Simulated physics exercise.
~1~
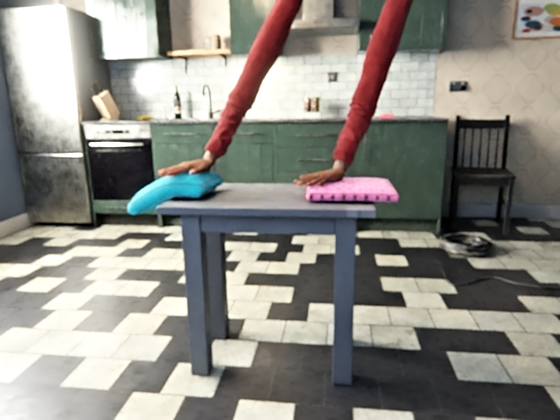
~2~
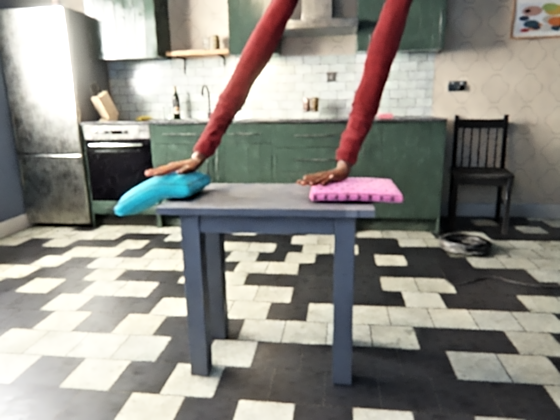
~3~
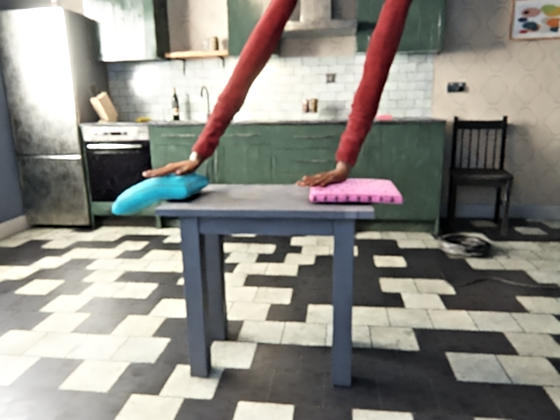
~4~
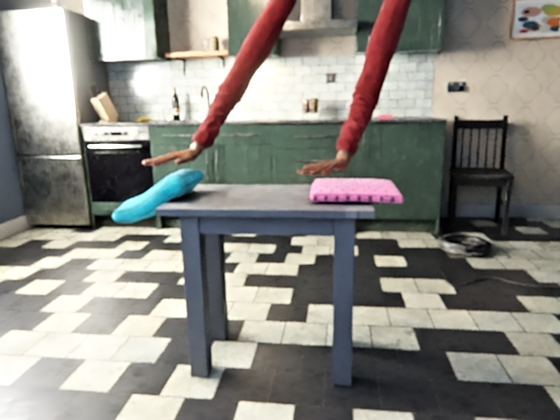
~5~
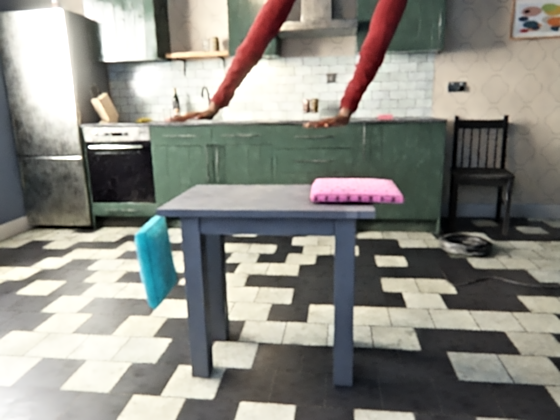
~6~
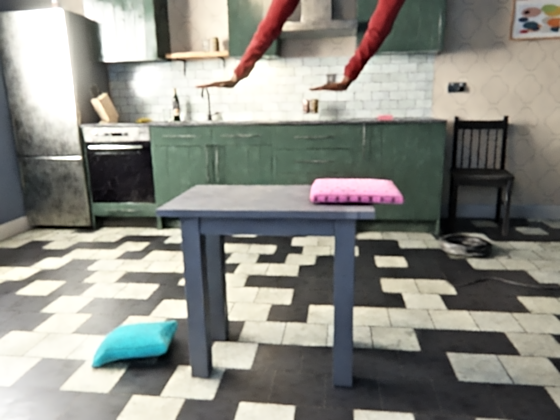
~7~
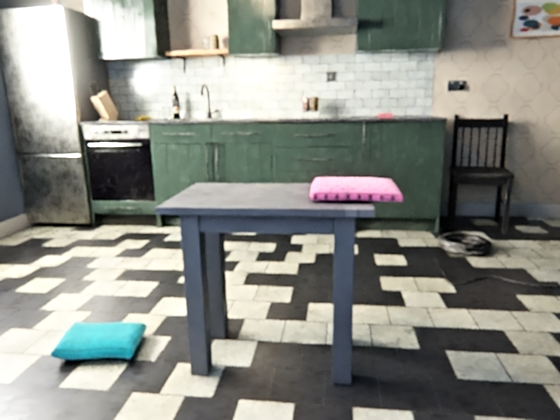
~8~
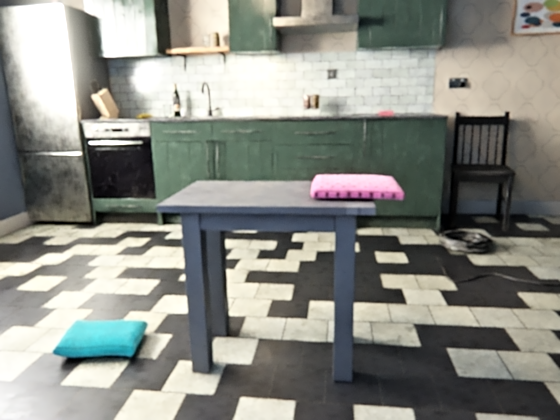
A turquoise soft bag hangs over the left edge of a small grey table, while a pink seat pad lies at the right, both under the hands of two red-sleeved arms reaching down from above. The slightly swaying view faces a kitchen with green cabinets, a steel fridge, a dark chair and a black-and-white floor. The hands push the bag a little farther left, then lift away. The bag tips over the edge, drops to the floor and shifts left as the arms leave. It ends lying on the tiles, with the pink pad still on the table.
